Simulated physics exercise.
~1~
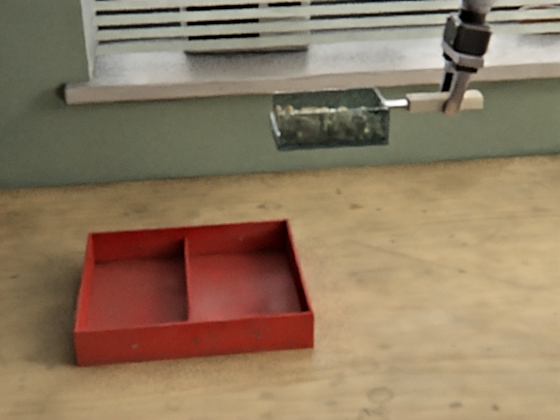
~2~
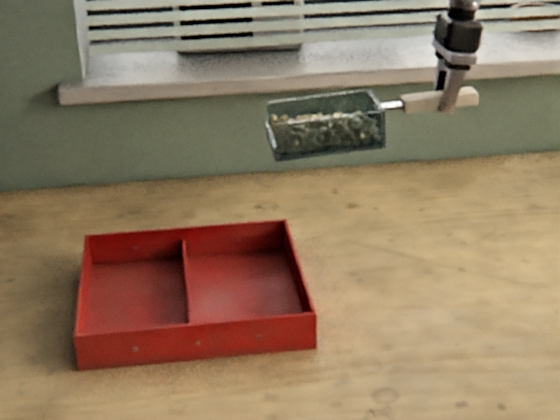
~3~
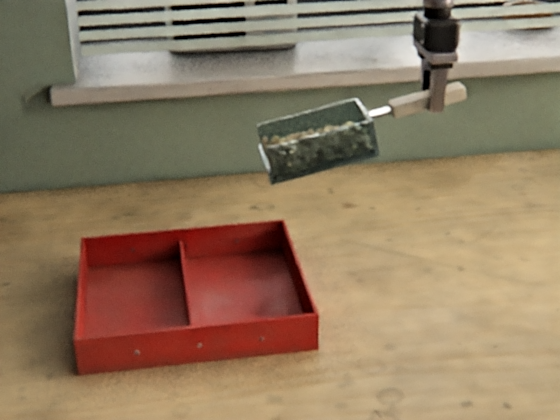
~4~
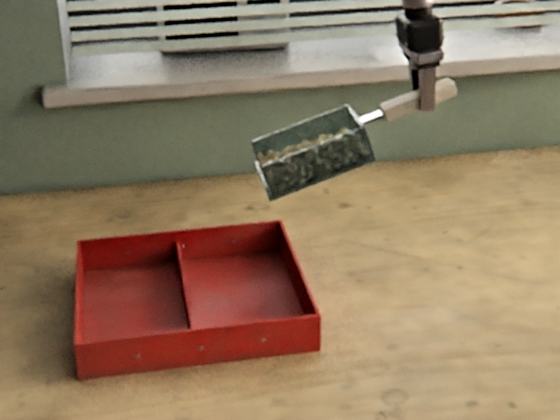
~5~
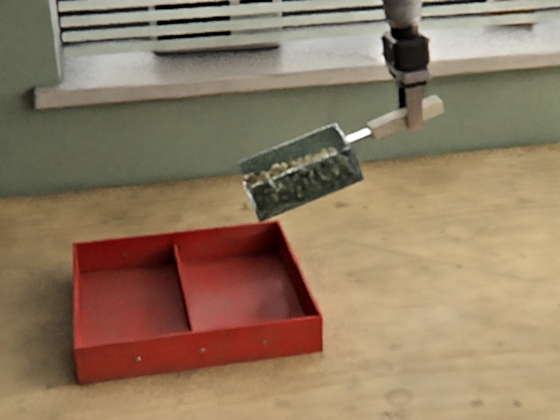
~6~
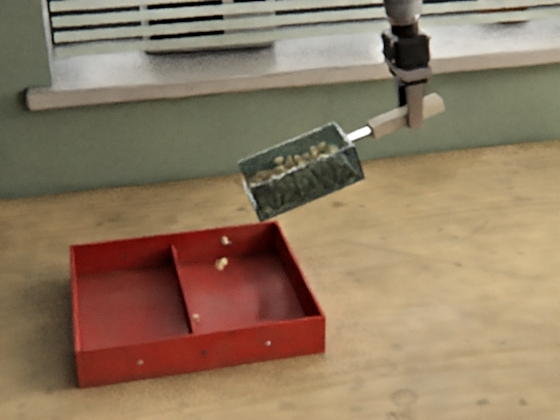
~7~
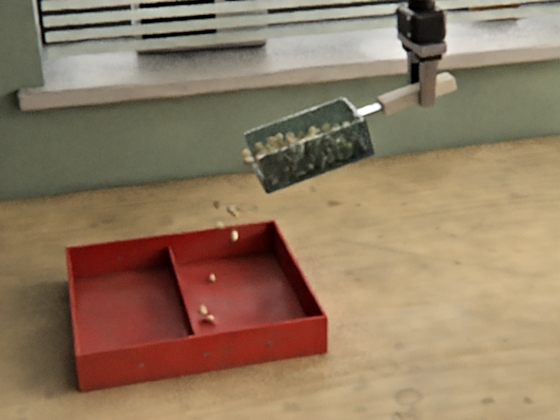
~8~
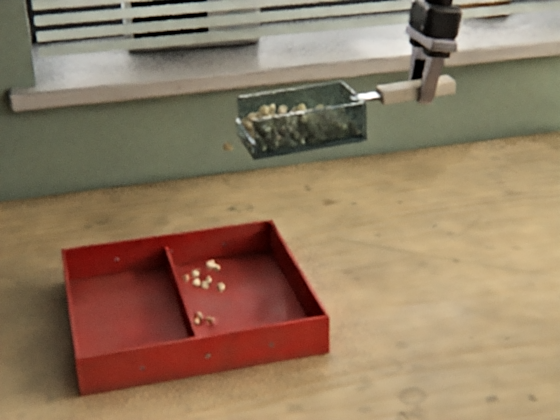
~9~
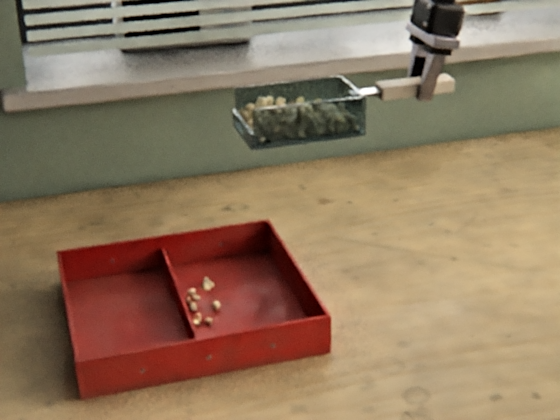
On a worn wooden tabletop beside a green wall and a slatted window, seen from slightly above, a shallow red tray split into two compartments sits at the left. Above it, a robot arm at the upper right holds a clear, dark-tinted box of pale dried beans by a light handle. The arm lowers the box leftward toward the tray, tipping its far end down. A few beans spill out and drop into the tray's right compartment. The arm then lifts and levels the box, leaving a small scatter of beans near the divider and most still inside the box.
